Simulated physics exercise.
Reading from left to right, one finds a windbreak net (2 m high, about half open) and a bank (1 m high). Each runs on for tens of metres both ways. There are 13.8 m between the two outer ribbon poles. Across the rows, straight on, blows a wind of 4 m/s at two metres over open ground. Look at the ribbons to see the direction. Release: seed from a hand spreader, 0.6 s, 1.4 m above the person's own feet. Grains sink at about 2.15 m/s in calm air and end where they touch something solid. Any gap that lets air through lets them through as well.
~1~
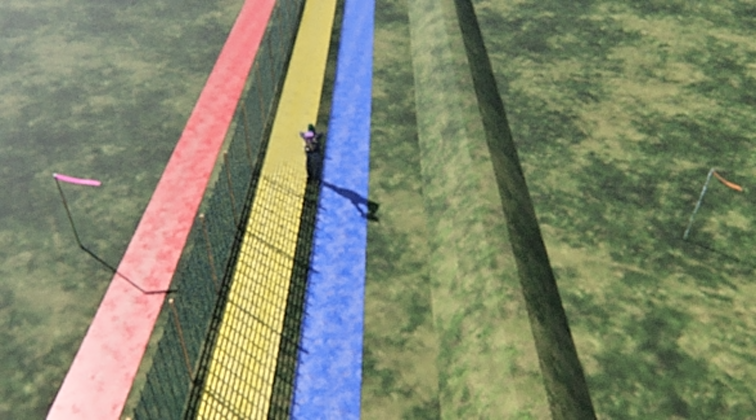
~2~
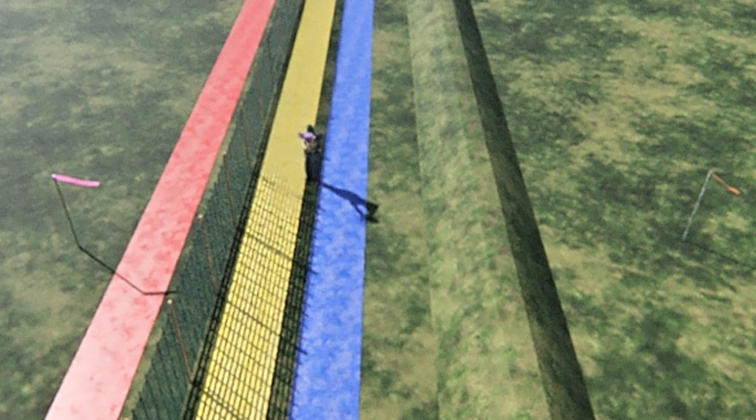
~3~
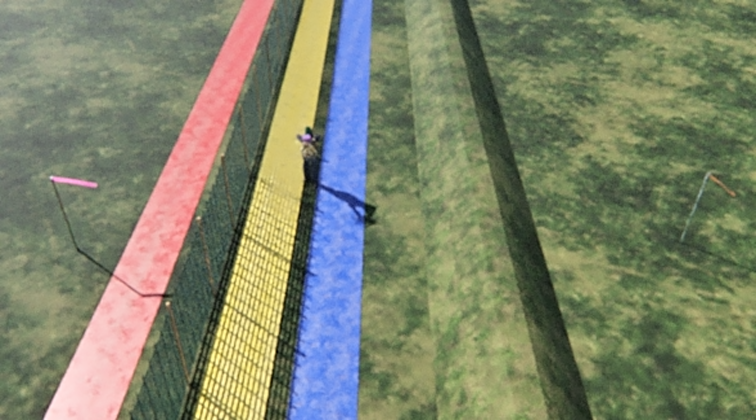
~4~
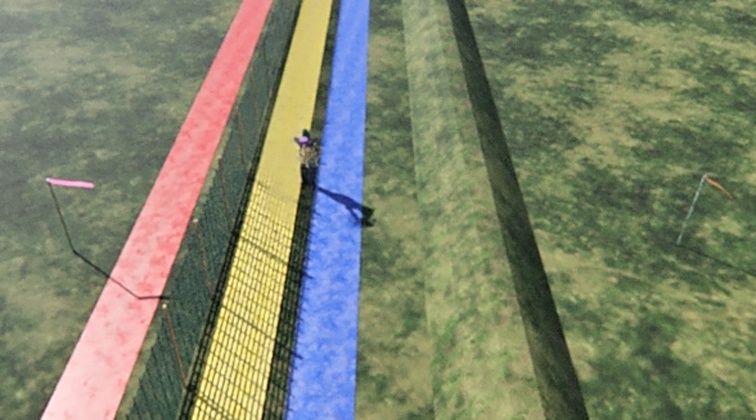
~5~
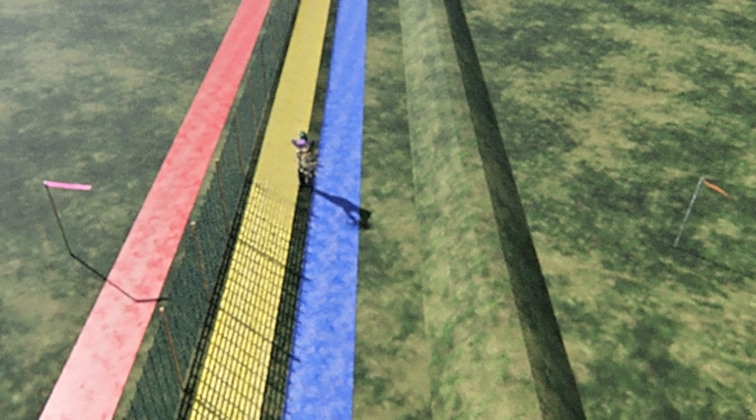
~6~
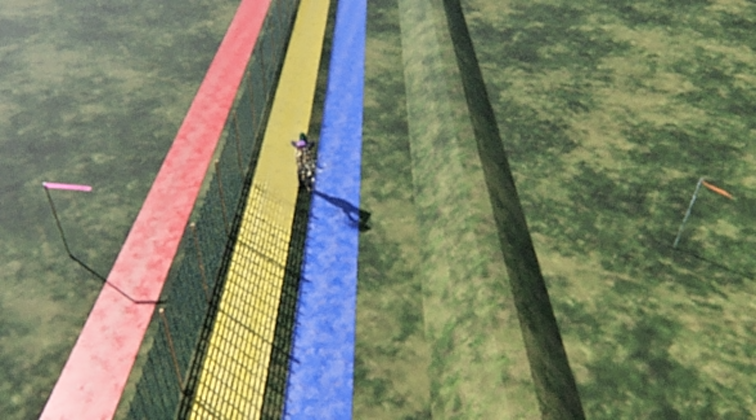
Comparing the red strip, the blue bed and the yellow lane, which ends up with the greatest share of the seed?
I would say blue.
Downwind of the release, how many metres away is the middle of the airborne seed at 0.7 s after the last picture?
Roughly 1.0 m.
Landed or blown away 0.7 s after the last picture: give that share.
About 50 per cent.
Then, 0.7 s after the last picture, 50 % is in the air or yet to come; 46 % lies on the blue bed, 0 % on the yellow lane and 0 % on the red strip; the middle of what still flies is 0.4 m above the low ground, near (334, 186).
Then, 1.5 s after the last picture, 4 % is in the air or yet to come; 77 % lies on the blue bed, 0 % on the yellow lane and 0 % on the red strip.
Then, 3.0 s after the last picture, 0 % is in the air or yet to come; 78 % lies on the blue bed, 0 % on the yellow lane and 0 % on the red strip.
Then, 7.5 s after the last picture, 0 % is in the air or yet to come; 78 % lies on the blue bed, 0 % on the yellow lane and 0 % on the red strip.
Then, 44.5 s after the last picture, 0 % is in the air or yet to come; 78 % lies on the blue bed, 0 % on the yellow lane and 0 % on the red strip.
